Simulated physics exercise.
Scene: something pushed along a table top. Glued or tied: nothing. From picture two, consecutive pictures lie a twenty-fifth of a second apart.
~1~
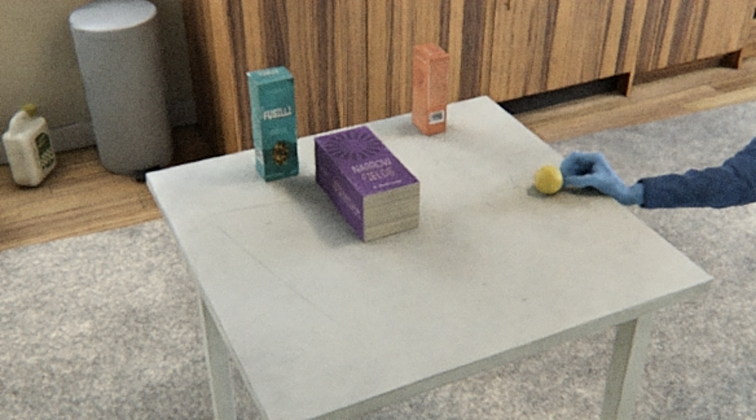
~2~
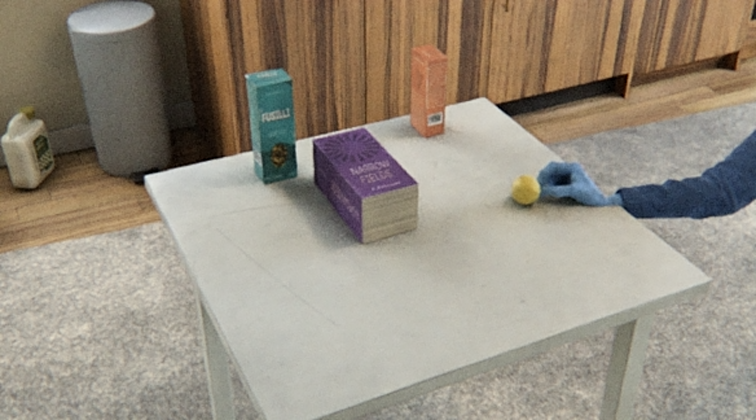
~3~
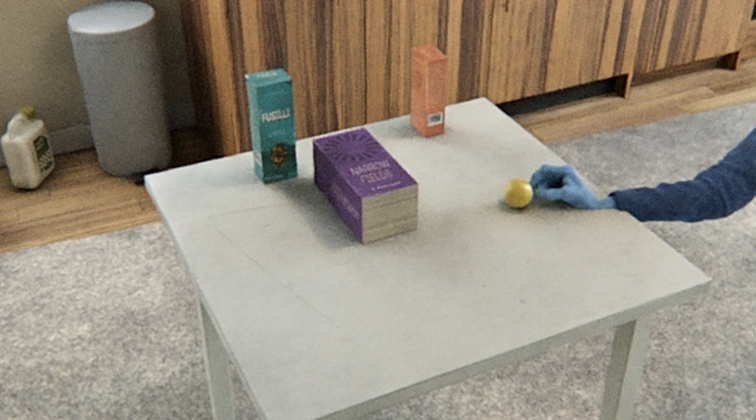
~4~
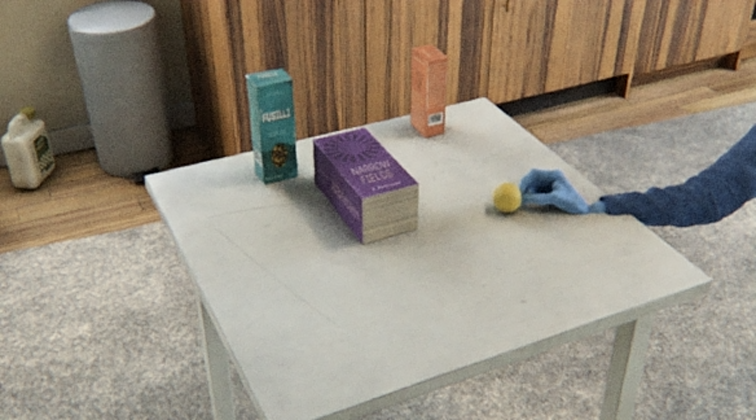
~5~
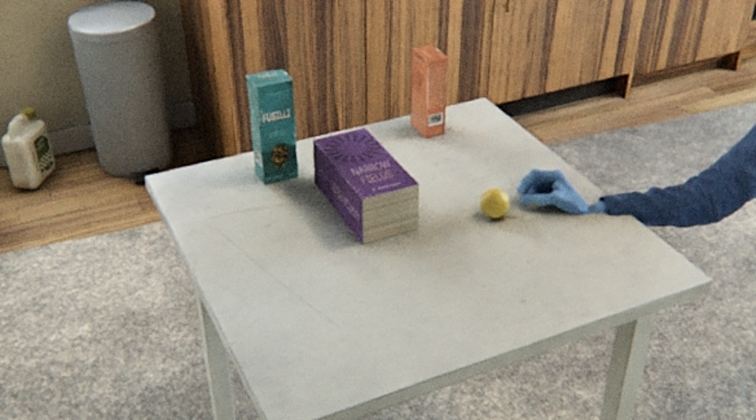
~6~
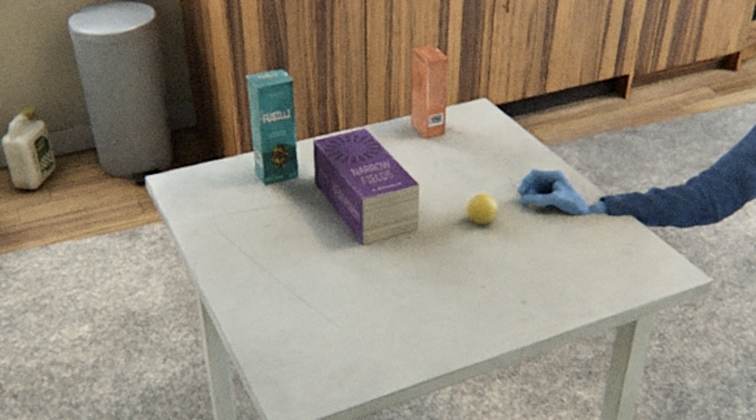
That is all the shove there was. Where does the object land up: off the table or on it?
Off the table.
Then, 0.20 s later than the last frame, yellow lemon moved well along near (414, 236).
Then, 0.60 s later than the last frame, yellow lemon moved well along near (265, 297).
Then, 0.90 s later than the last frame, yellow lemon now off the table.
Then, 1.20 s later than the last frame, things are still on the move.
When it is over, off the table, yellow lemon.
